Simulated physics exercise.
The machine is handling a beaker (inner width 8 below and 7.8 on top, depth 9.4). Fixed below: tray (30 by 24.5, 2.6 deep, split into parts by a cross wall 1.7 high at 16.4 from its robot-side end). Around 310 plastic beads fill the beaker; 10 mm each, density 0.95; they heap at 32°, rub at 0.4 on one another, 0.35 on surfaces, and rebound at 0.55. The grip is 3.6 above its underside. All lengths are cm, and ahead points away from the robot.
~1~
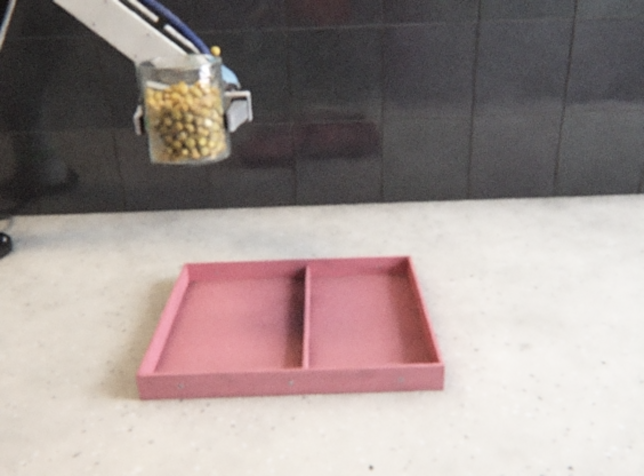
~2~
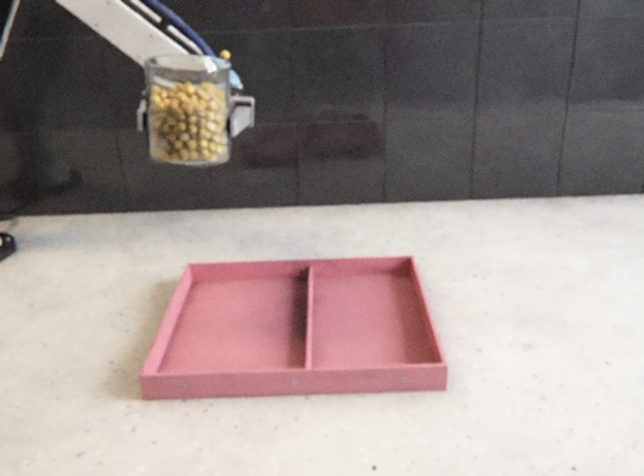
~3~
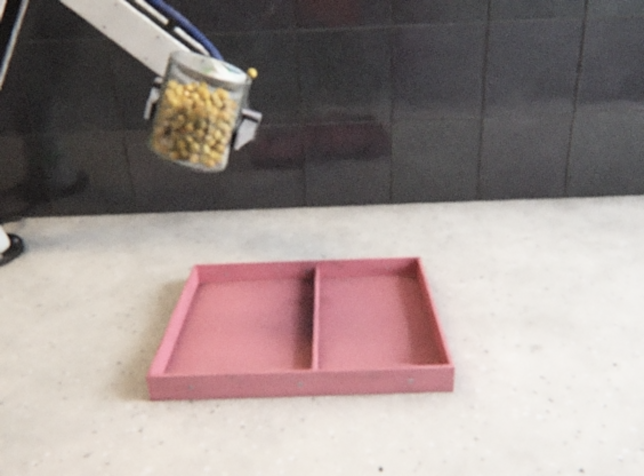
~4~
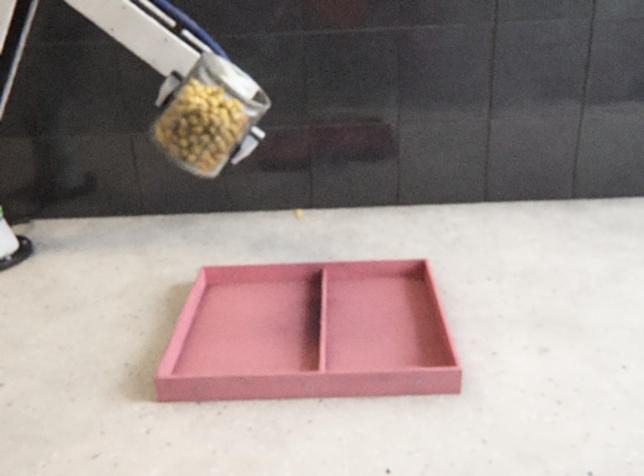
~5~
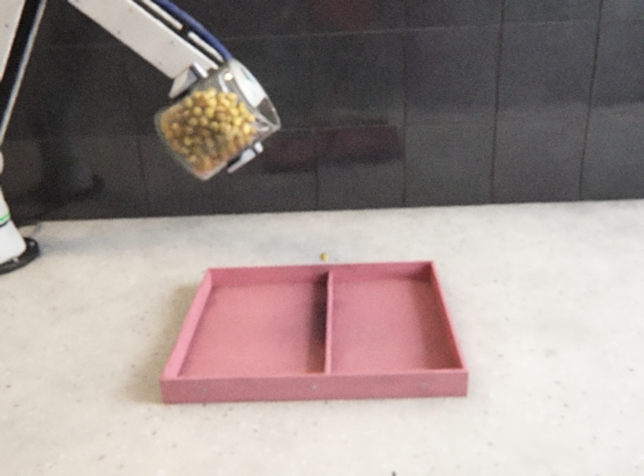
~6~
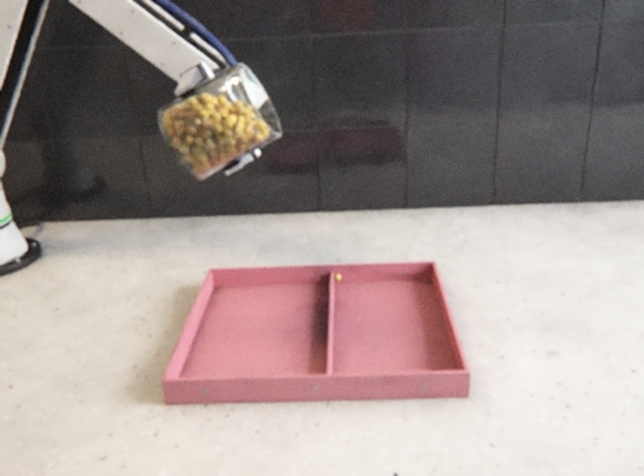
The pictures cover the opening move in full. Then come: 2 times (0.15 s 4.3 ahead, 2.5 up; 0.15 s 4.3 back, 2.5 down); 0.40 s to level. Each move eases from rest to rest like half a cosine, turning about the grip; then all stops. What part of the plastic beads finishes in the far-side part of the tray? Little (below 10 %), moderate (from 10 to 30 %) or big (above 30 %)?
A moderate share, from 10 to 30 %, ends in the far-side part of the tray.
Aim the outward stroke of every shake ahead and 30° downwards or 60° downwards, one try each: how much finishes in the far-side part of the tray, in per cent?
Some 0 and 0 per cent.
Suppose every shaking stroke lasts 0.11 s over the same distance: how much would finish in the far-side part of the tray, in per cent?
In that case some 40 per cent.
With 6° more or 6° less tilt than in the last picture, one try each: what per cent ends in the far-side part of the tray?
Some 30 and 10 per cent.
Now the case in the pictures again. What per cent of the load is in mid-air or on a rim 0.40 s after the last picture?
Some 8 per cent.
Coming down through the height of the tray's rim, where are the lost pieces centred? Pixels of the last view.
Near (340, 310).
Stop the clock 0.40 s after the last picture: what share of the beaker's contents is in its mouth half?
Roughly 40 per cent.
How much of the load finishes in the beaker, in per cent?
Roughly 70 per cent.
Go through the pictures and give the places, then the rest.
In the first frame, beaker middle at (185, 111), level; upper third of the load around (187, 106), from x 150 to 220, top at y 50; 307 in the beaker.
In the second frame, beaker middle at (189, 111), tilted 6° forward; upper third of the load around (188, 106), from x 155 to 225, top at y 55.
In the third frame, beaker middle at (198, 113), tilted 22° forward; upper third of the load around (193, 109), from x 155 to 250, top at y 75; 306 in the beaker, 1 in flight or on a rim.
In the fourth frame, beaker middle at (209, 117), tilted 42° forward; upper third of the load around (195, 110), from x 160 to 300, top at y 85; 306 in the beaker, 1 in flight or on a rim.
In the fifth frame, beaker middle at (217, 121), tilted 58° forward; upper third of the load around (204, 112), from x 165 to 325, top at y 95; 306 in the beaker, 1 in flight or on a rim.
In the sixth frame, beaker middle at (220, 123), tilted 64° forward; upper third of the load around (202, 115), from x 170 to 335, top at y 100; 306 in the beaker, 1 in the far-side part.
Then, 0.40 s after the last picture, tilted 64° forward, highest piece 29 above the table; 266 in the beaker, 11 in the far-side part, 4 in the robot-side part, 26 in flight or on a rim.
Then, 0.80 s after the last picture, tilted 32° forward, highest piece 29 above the table; 212 in the beaker, 44 in the far-side part, 36 in the robot-side part, 2 on the table or floor, 13 in flight or on a rim.
Then, 1.20 s after the last picture, level, highest piece 28 above the table; 212 in the beaker, 54 in the far-side part, 35 in the robot-side part, 6 on the table or floor.
Then, 2.25 s after the last picture, level, highest piece 28 above the table; 212 in the beaker, 54 in the far-side part, 35 in the robot-side part, 6 on the table or floor.
Final count, 212 in the beaker, 54 in the far-side part, 35 in the robot-side part, 6 on the table or floor. That is 18 % in the far-side part of the tray.
